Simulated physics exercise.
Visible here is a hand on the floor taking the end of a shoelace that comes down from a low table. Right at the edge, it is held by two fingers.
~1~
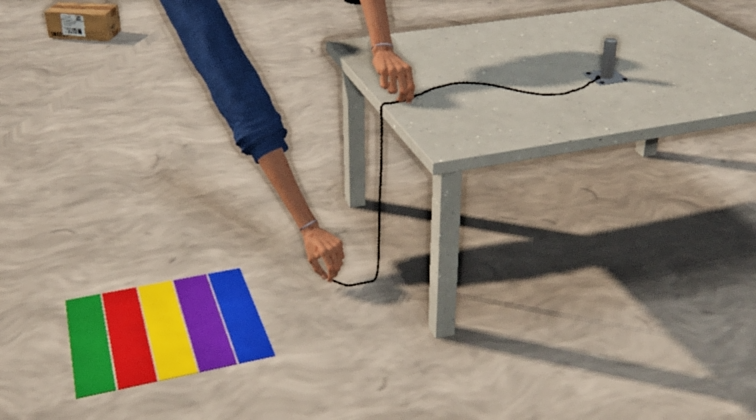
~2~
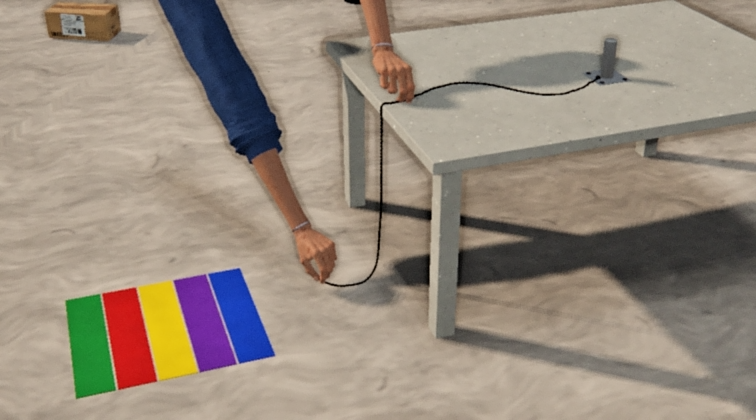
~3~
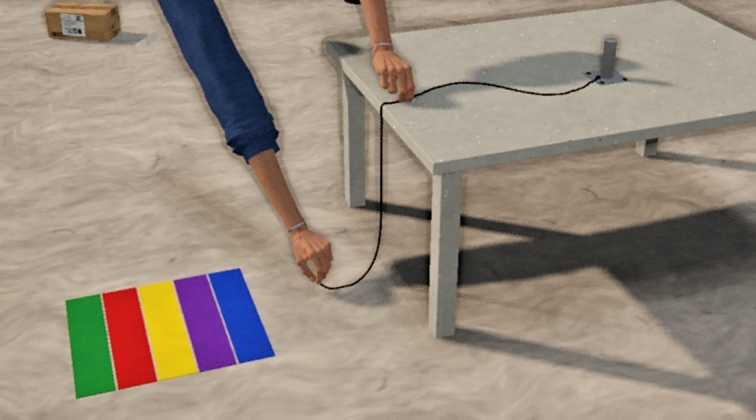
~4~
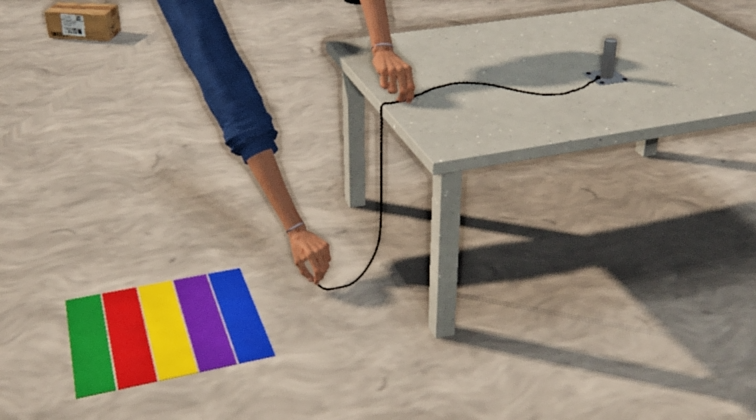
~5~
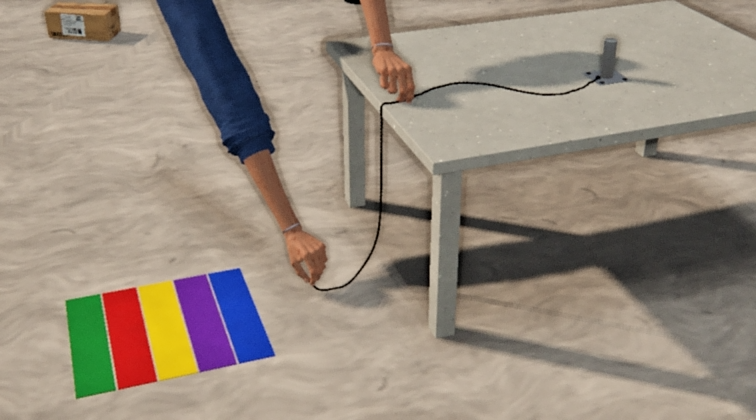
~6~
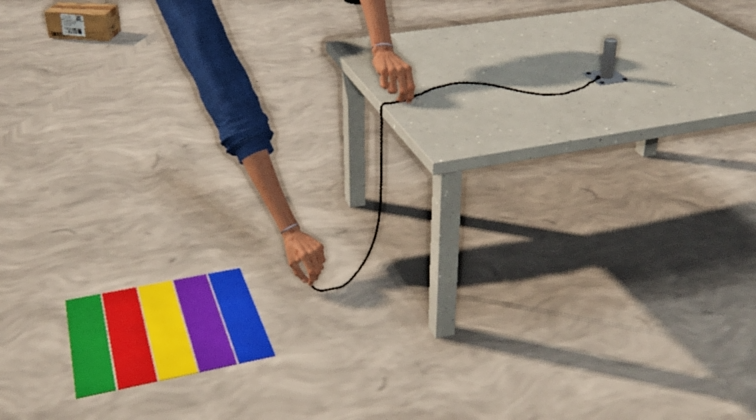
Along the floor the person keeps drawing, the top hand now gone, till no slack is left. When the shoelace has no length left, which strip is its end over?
The yellow strip.
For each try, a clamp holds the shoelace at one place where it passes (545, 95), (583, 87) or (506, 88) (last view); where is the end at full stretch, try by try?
Going through the three tries, you get (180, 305), (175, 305) and (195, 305).
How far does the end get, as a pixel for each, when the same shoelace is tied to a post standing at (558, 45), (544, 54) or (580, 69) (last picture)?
Close to (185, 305), (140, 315) and (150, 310) in that order.
Soon after, end near (226, 298); over blue.
Then, end near (189, 305); over purple.
At full stretch, end near (167, 309); over yellow. The yellow one.
